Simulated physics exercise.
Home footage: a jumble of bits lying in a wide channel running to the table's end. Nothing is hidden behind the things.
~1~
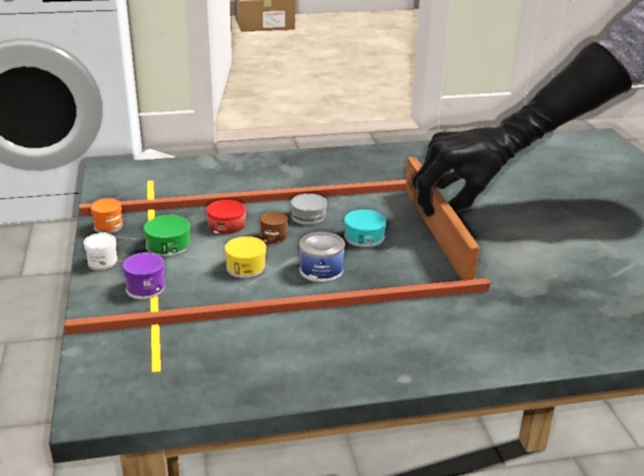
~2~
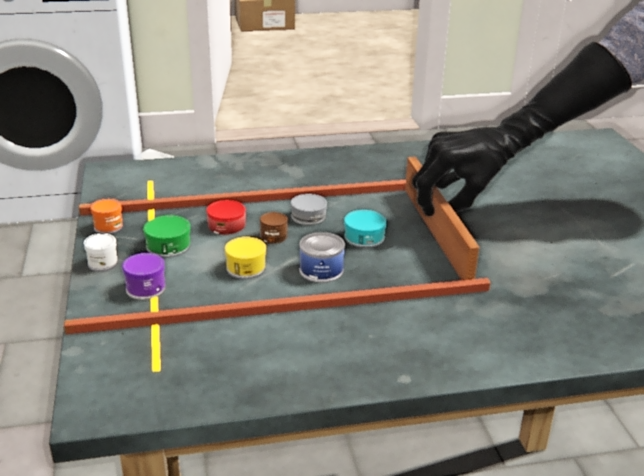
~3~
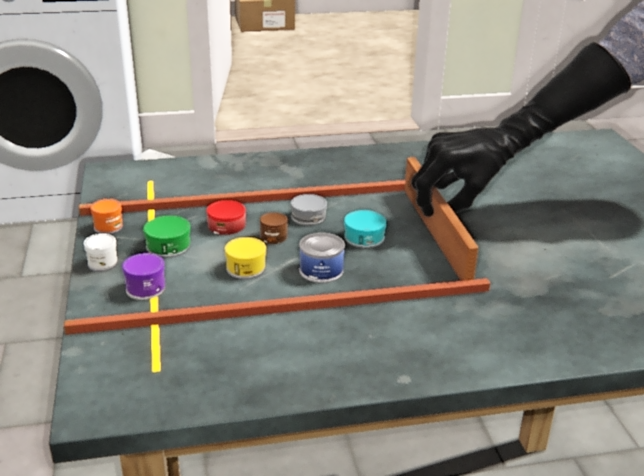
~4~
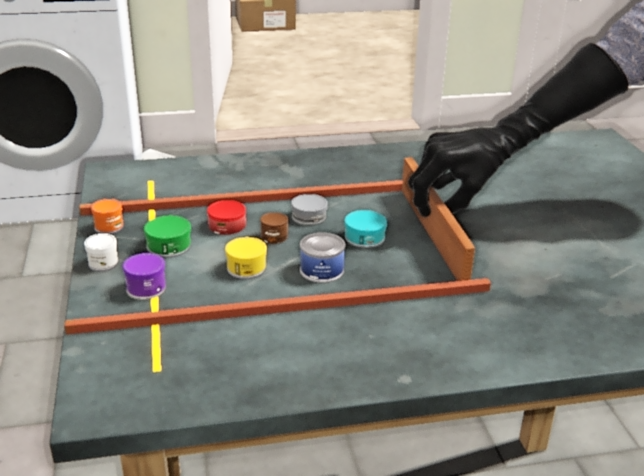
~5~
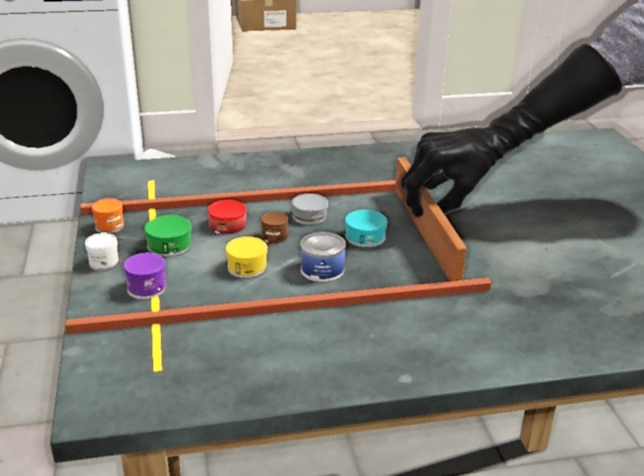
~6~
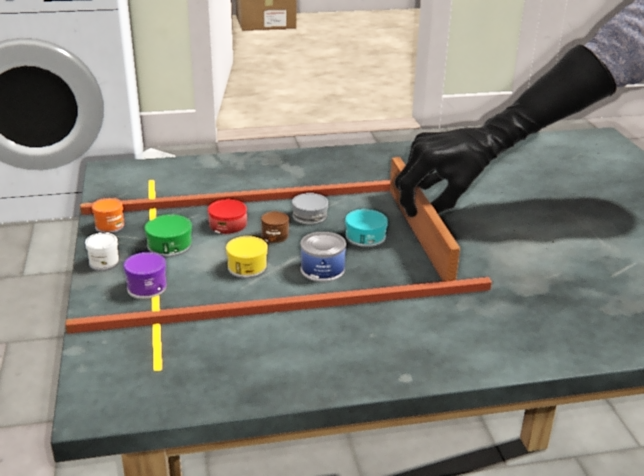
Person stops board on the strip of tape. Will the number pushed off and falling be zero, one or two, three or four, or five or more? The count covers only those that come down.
It will be one or two.
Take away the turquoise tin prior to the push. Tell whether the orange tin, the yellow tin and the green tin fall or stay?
Orange tin - gone, yellow tin - safe, green tin - safe.
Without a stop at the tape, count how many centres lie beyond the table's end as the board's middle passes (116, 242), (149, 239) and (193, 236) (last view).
First 6, then 1, finally 0.
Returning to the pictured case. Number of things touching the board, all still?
4 in contact.
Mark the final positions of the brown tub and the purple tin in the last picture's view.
One ends up near (139, 231) and the other near (89, 293).
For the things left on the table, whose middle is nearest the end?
That one is the white tin.
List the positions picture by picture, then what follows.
White tin (101, 252); orange tin (107, 217); purple tin (145, 276); board (438, 216); tape (153, 259), in the first picture.
Orange tin (107, 217); blue tin (322, 257), in the second picture.
Purple tin (145, 277); board (437, 216), in the third picture.
White tin (102, 253); red tub (227, 218), in the fourth picture.
Orange tin (108, 216); yellow tin (247, 257), in the fifth picture.
White tin (103, 252); orange tin (109, 216); purple tin (146, 276); board (421, 216); tape (154, 258), in the sixth picture.
A little later, none off yet; white tin at rest near (103, 252); orange tin at rest near (109, 216); purple tin at rest near (146, 276).
When it is over, the number that fall off is one or two; down, orange tin.
